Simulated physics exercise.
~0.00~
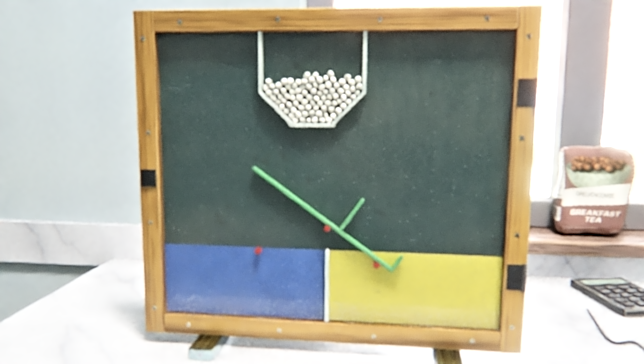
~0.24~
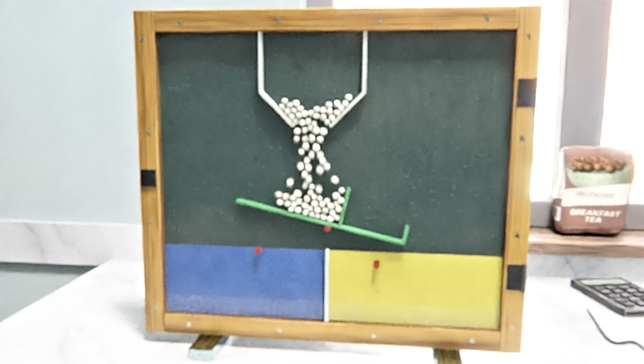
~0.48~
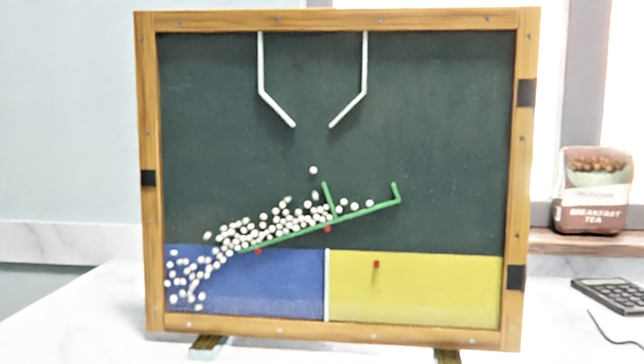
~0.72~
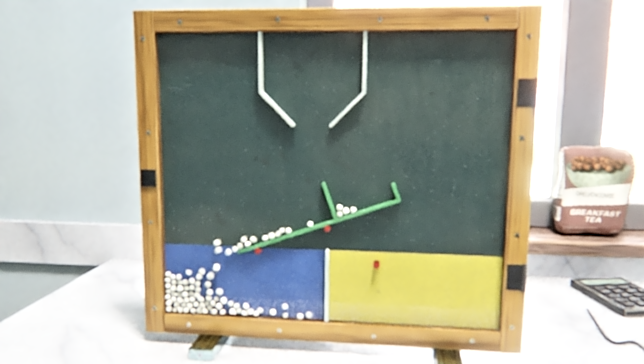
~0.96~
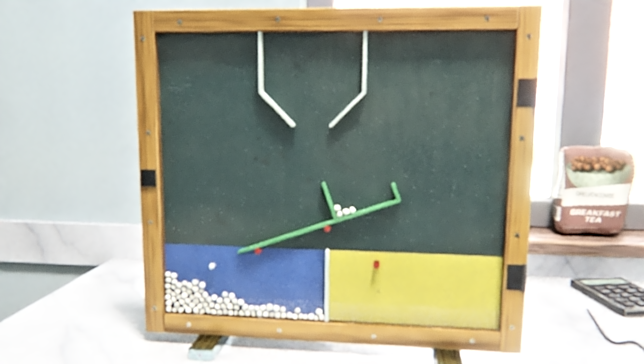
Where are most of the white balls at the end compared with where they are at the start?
At the start the balls are held in the hopper at the top of the case, and at the end most of them lie in the blue bin at the lower left.
